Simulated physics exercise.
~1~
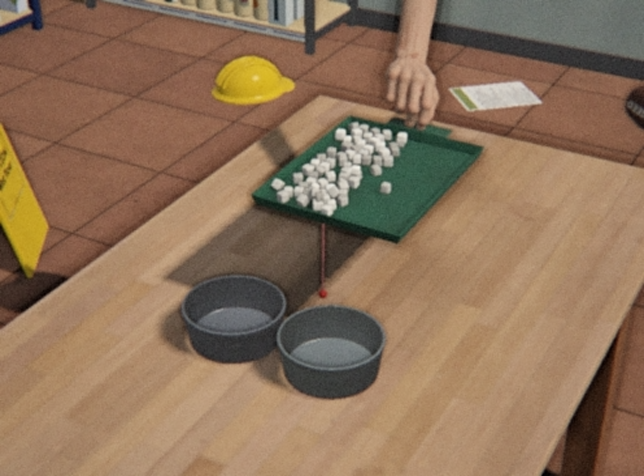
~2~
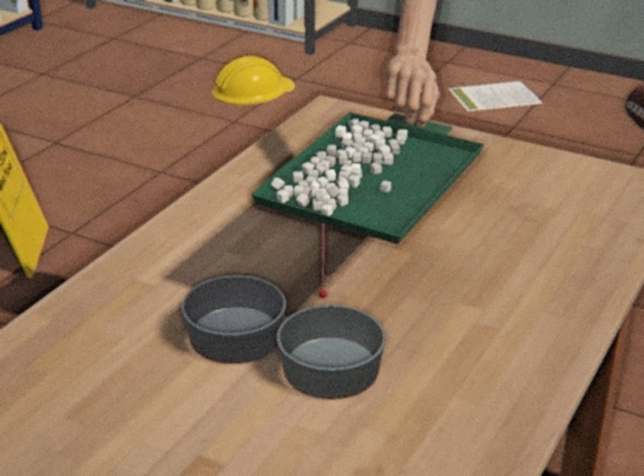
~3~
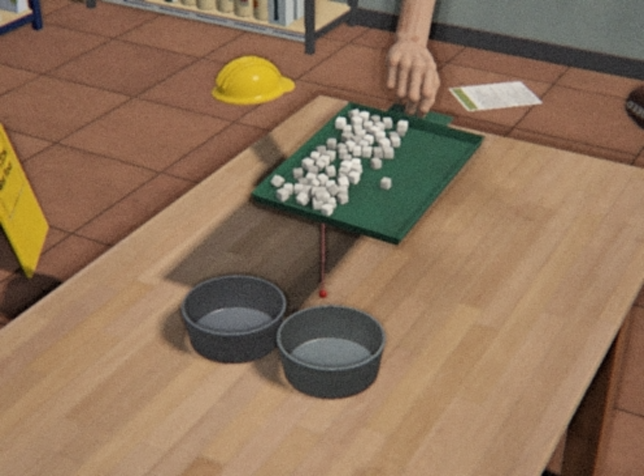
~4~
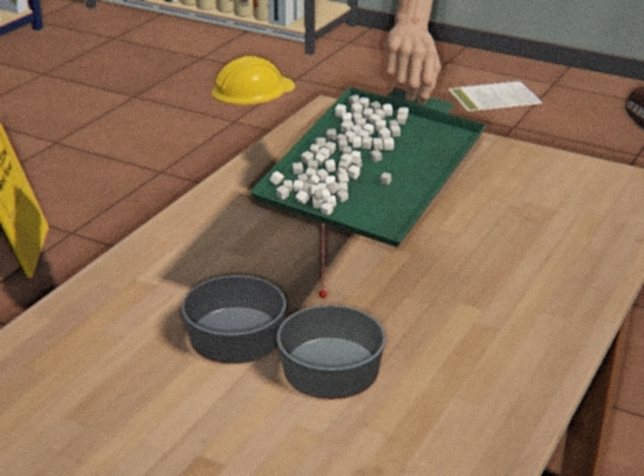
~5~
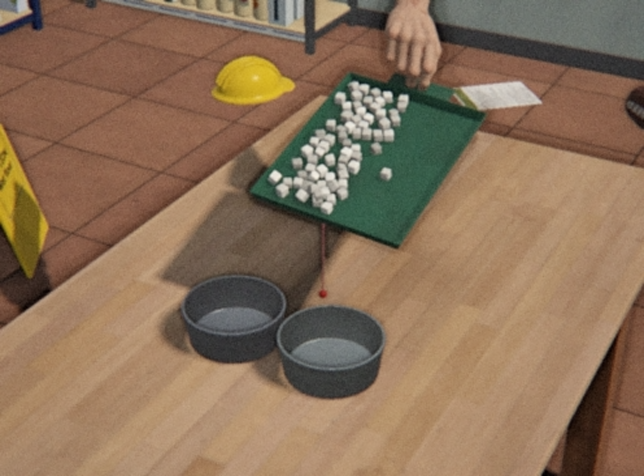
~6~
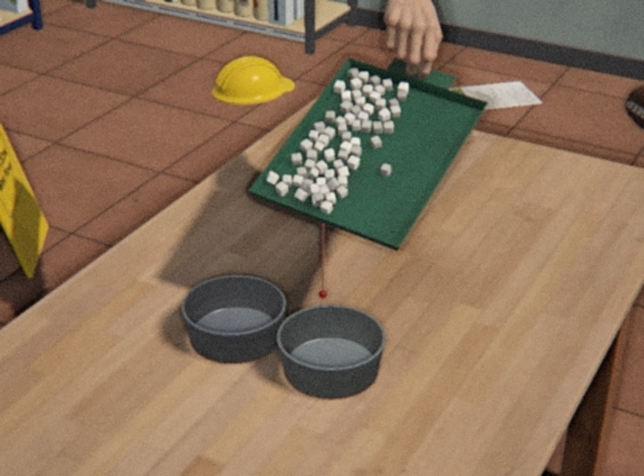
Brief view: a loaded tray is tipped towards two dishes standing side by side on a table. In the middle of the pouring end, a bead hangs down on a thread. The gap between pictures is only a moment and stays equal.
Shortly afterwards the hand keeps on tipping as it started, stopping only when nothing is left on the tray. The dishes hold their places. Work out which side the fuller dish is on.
It is on the right.
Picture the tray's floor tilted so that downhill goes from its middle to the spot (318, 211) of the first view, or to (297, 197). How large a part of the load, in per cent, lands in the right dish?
First case about 30 percent; second case about 0 percent.
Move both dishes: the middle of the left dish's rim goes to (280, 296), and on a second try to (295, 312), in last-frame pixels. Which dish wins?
The right-placed dish first, the right-placed dish second.
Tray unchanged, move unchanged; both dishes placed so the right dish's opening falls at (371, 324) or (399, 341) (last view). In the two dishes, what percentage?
In order: 80 per cent and 90 per cent.
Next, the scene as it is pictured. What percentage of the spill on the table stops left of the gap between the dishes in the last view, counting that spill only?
10 in a hundred, roughly.
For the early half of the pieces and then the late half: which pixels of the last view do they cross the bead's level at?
About (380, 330), and after that about (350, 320).
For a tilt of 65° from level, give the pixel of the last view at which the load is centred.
The middle of the pieces sits at roughly (349, 209).
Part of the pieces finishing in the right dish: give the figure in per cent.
Close to 60 in every hundred pieces.
Just after the last frame, tray tipped steeply; almost all on the tray; just a few in the right dish; about a tenth in the air.
A moment on, tray tipped past a quarter turn; about a tenth on the tray; roughly half in the right dish; roughly a quarter outside both; roughly a quarter in the air.
Further on, tray tipped past a quarter turn; roughly two thirds in the right dish; just a few in the left dish; roughly a third outside both.
When it is over, tray tipped past a quarter turn; roughly two thirds in the right dish; just a few in the left dish; roughly a third outside both.
